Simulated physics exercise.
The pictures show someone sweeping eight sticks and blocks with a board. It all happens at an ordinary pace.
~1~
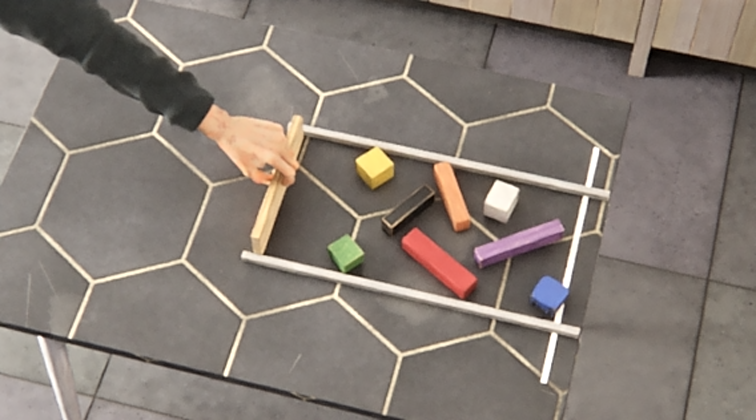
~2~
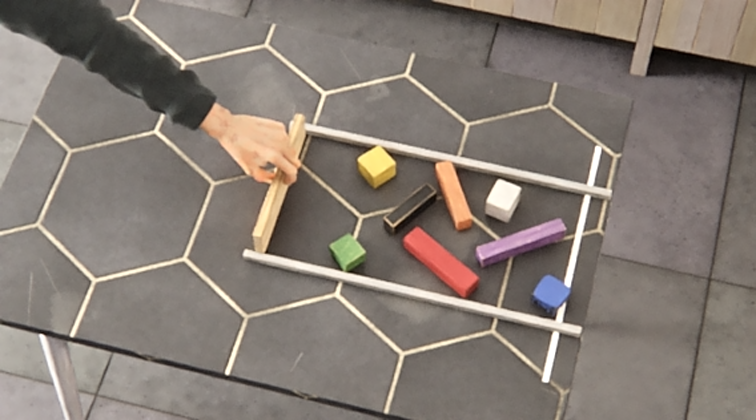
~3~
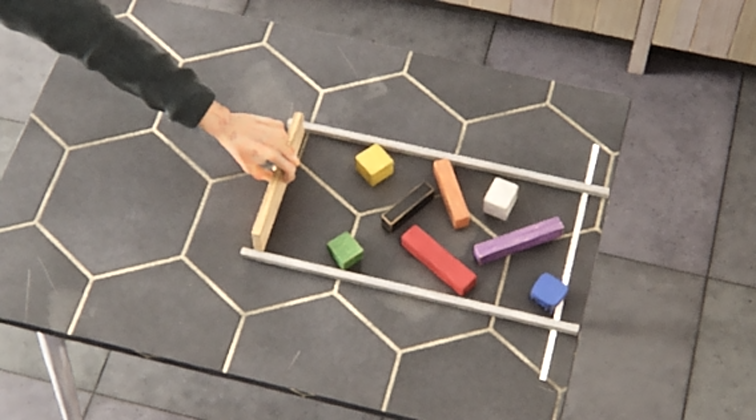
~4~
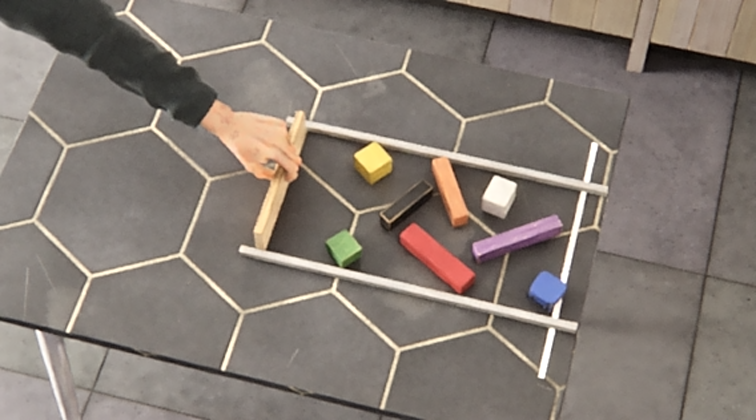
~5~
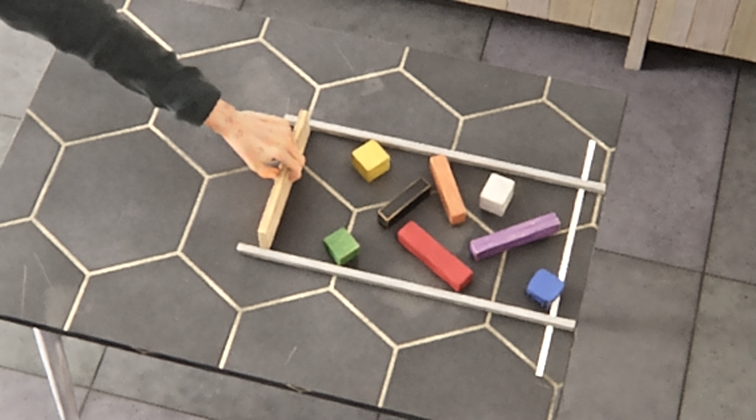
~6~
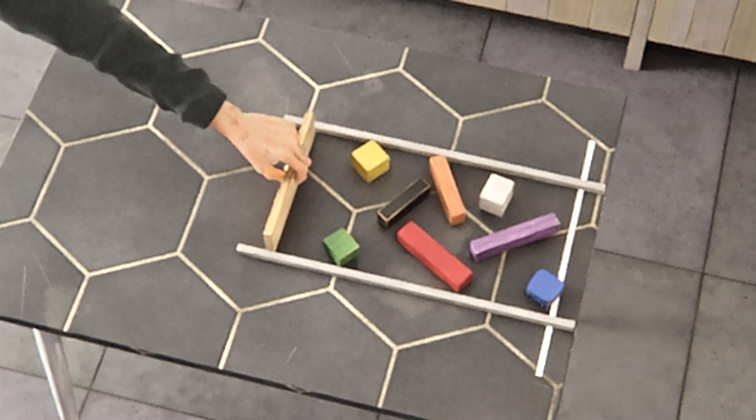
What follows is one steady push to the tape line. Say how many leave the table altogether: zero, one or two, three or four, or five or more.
The number that fall off is five or more.
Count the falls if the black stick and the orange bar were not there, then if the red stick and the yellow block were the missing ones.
Fallen: 3, and 3 in the other try.
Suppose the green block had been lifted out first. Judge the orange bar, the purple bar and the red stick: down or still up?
The orange bar tumbles off; the purple bar falls; the red stick tumbles off.
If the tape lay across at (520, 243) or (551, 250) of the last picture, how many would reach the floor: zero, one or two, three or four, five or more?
In that order: Not one; 3 or 4.
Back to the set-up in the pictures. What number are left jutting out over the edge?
It comes to 2.
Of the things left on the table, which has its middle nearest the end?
It is the green block.
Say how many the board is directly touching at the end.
That makes 3.
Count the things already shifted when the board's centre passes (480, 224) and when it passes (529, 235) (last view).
At the one place 8, at the other 8.
Soon after, none off yet; blue case at rest near (545, 290); purple bar at rest near (514, 237); white block at rest near (497, 195).
Then, none off yet; blue case moved a little near (554, 285); purple bar moved a little near (542, 235); white block moved about its own width near (541, 209).
At rest, the number that fall off is five or more; fallen, orange bar, red stick, white block, purple bar and blue case.
